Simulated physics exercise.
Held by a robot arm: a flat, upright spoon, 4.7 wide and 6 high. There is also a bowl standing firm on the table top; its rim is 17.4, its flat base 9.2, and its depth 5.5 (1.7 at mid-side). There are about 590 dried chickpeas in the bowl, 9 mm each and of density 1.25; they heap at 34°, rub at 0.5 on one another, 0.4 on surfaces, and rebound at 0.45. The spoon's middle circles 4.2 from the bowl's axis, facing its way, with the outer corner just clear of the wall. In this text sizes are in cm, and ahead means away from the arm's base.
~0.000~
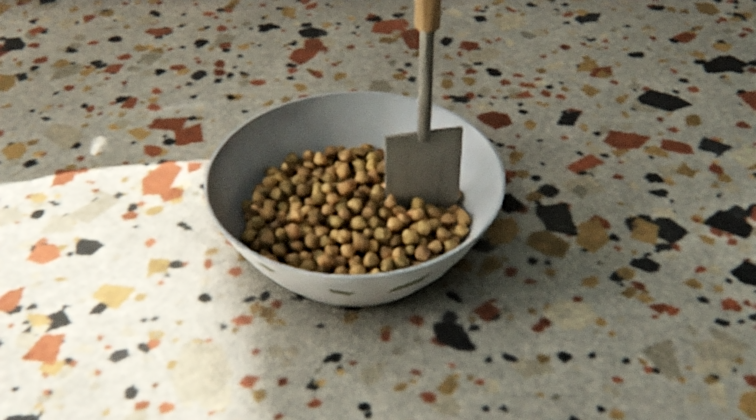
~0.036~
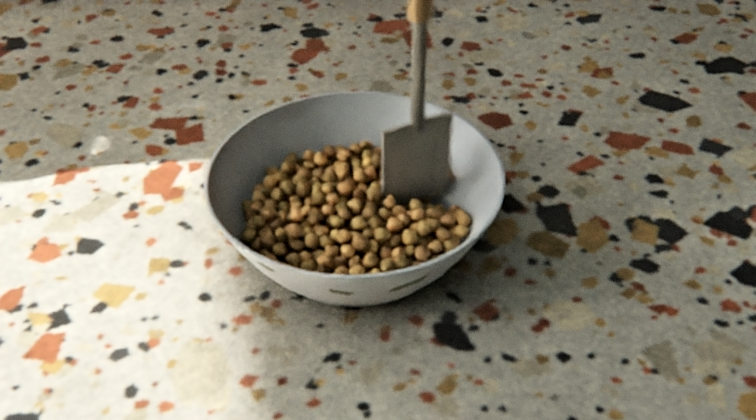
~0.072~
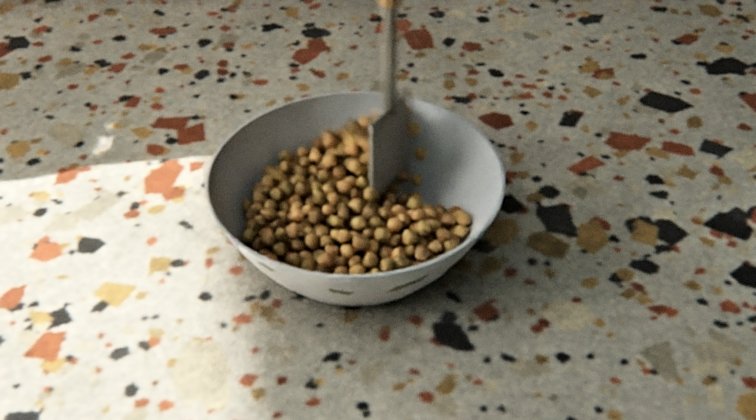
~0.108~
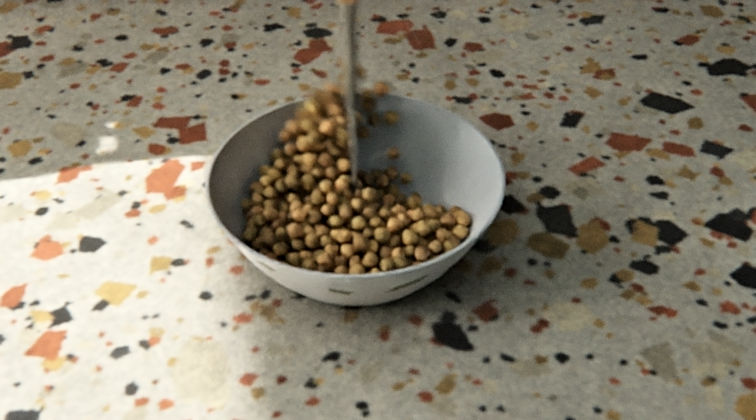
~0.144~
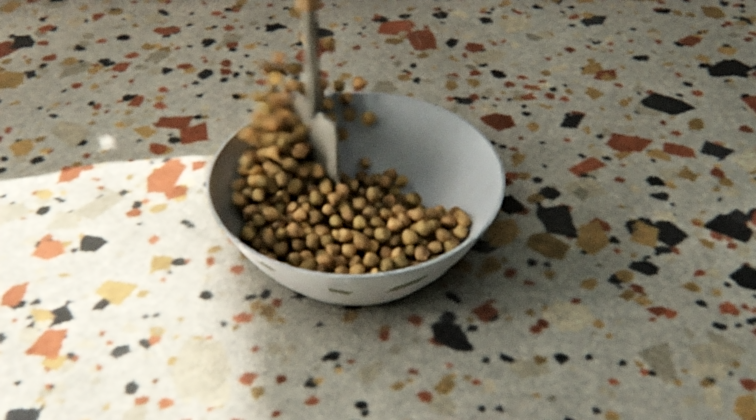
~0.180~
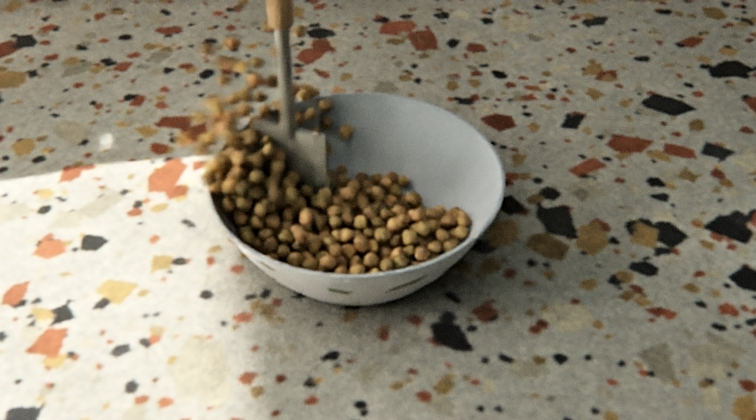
A grey bowl of brown chickpeas sat on a speckled table as an upright spoon with a flat blade swept from right to left around its back, heaping them leftward and flinging some up.
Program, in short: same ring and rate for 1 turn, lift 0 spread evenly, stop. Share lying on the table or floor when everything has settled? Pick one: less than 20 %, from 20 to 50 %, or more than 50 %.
From 20 to 50 %.
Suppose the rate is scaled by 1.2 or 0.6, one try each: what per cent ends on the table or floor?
First try close to 40, second close to 15, in per cent.
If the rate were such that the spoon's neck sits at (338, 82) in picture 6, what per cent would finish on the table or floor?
It works out to roughly 15 percent.
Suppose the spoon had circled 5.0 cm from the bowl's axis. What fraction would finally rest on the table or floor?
Then about 15 %.
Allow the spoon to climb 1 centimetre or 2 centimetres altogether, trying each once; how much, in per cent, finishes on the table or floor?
Close to 25 percent and close to 15 percent.
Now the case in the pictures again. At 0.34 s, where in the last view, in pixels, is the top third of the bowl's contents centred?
Close to pixel (443, 219).
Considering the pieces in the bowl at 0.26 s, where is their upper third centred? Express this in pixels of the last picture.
Centre of upper third: Approx. (329, 248) px.
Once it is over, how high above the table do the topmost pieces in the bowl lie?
Around 5.0 cm above the table.
By 0.26 s, 226° round, highest piece 11 above the table; 510 in the bowl, 16 on the table or floor, 63 in flight or on the tool.
By 0.34 s, 303° round, highest piece 10 above the table; 449 in the bowl, 66 on the table or floor, 74 in flight or on the tool.
By 0.58 s, 0° round, highest piece 5 above the table; 387 in the bowl, 200 on the table or floor, 2 in flight or on the tool.
By 1.28 s, 0° round, highest piece 5 above the table; 387 in the bowl, 202 on the table or floor.
Final count, 387 in the bowl, 202 on the table or floor. That is 34 % on the table or floor.
